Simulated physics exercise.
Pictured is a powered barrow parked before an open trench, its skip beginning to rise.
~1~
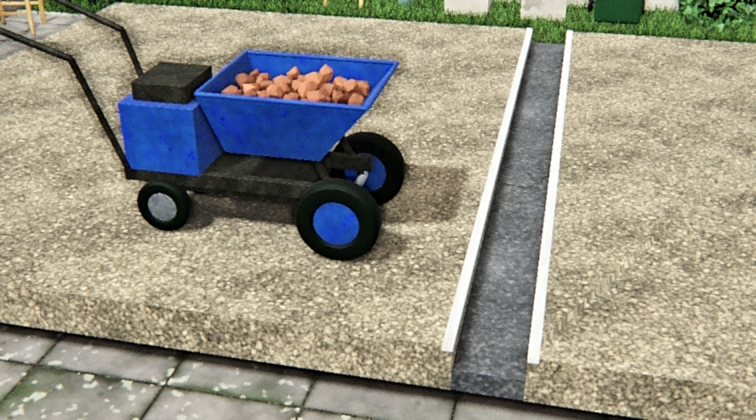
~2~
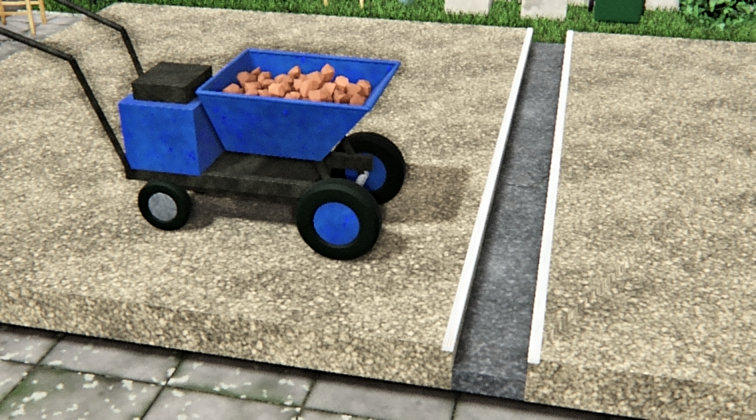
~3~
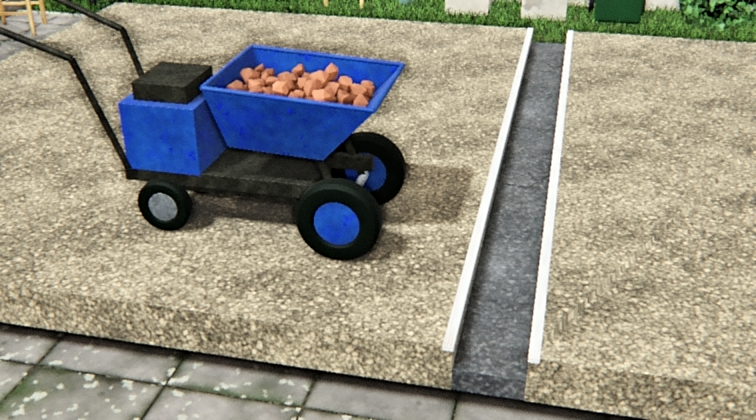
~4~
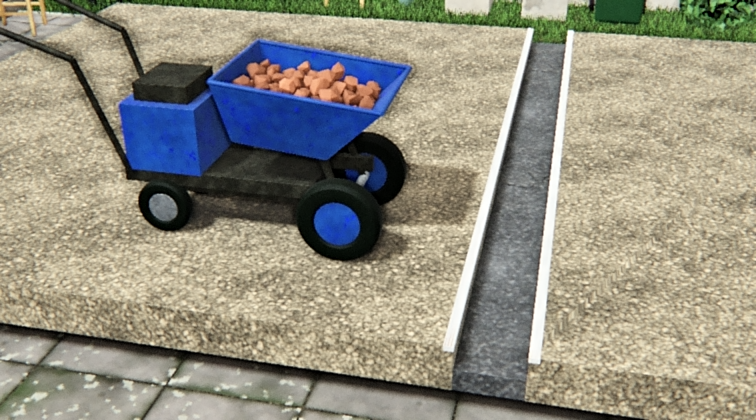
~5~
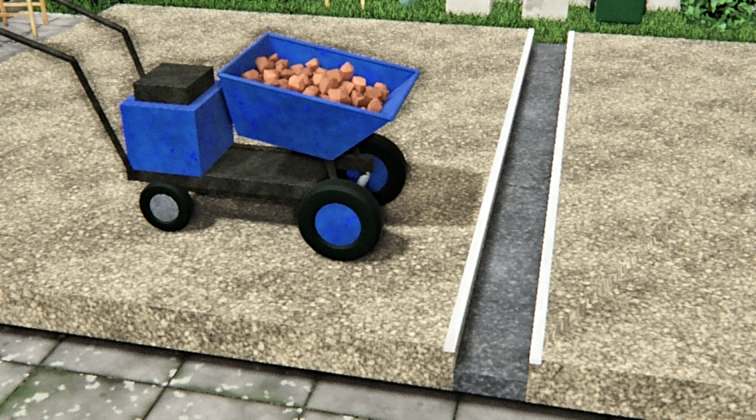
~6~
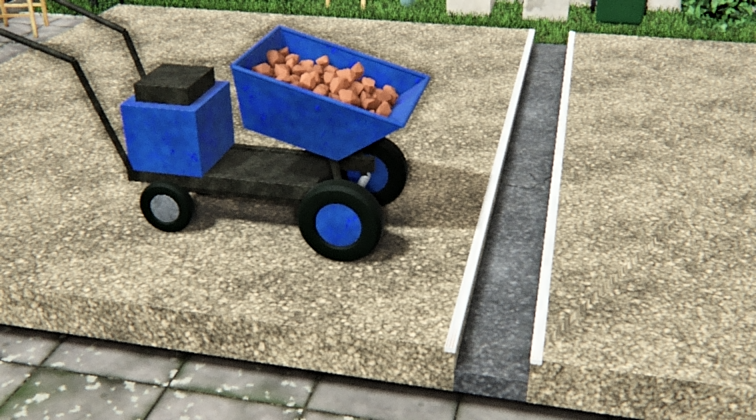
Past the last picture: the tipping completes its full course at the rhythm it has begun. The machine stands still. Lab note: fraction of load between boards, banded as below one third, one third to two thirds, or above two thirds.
Band: Above two thirds.
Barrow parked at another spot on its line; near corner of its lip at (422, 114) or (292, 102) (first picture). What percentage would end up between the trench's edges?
About 30 %, then 40 %.
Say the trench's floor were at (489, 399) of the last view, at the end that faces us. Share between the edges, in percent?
Something close to 100 per cent.
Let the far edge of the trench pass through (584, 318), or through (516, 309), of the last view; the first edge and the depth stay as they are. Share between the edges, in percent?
You'd get 100 in a hundred the first time and 60 in a hundred the second.
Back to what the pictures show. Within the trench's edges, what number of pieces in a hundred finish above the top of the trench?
It comes to 35 per cent or so.
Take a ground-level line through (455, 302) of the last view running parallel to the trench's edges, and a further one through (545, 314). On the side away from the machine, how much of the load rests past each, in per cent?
About 100 percent, then about 10 percent.
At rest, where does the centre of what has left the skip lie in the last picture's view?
Resting centre, last frame: Roughly (513, 250).
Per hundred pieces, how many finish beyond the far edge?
15 percent.
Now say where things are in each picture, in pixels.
The first frame shows lip of the skip (367, 109), level; top of the load (282, 93), lumps of rubble; first edge of the trench (459, 301); far edge (539, 312), the trench over half as wide as the skip, and shallow for its width.
The second frame shows lip of the skip (369, 109), level; top of the load (284, 92).
The third frame shows lip of the skip (374, 111), tipped barely; top of the load (287, 90).
The fourth frame shows lip of the skip (381, 114), tipped a little; top of the load (276, 91).
The fifth frame shows lip of the skip (391, 119), tipped a little; top of the load (284, 87).
The sixth frame shows lip of the skip (402, 126), tipped clearly; top of the load (294, 82); first edge of the trench (462, 302); far edge (542, 313).
Just after the last frame, skip tipped steeply; every one in the skip.
A moment on, skip tipped right over; the larger part in the skip; about a tenth in or heaped over the trench; just a few falling.
Further on, skip tipped right over; about a tenth in the skip; just a few short of the trench; the larger part in or heaped over the trench; about a tenth beyond it.
When it is over, skip tipped right over; just a few in the skip; about a tenth short of the trench; the larger part in or heaped over the trench; about a tenth beyond it.
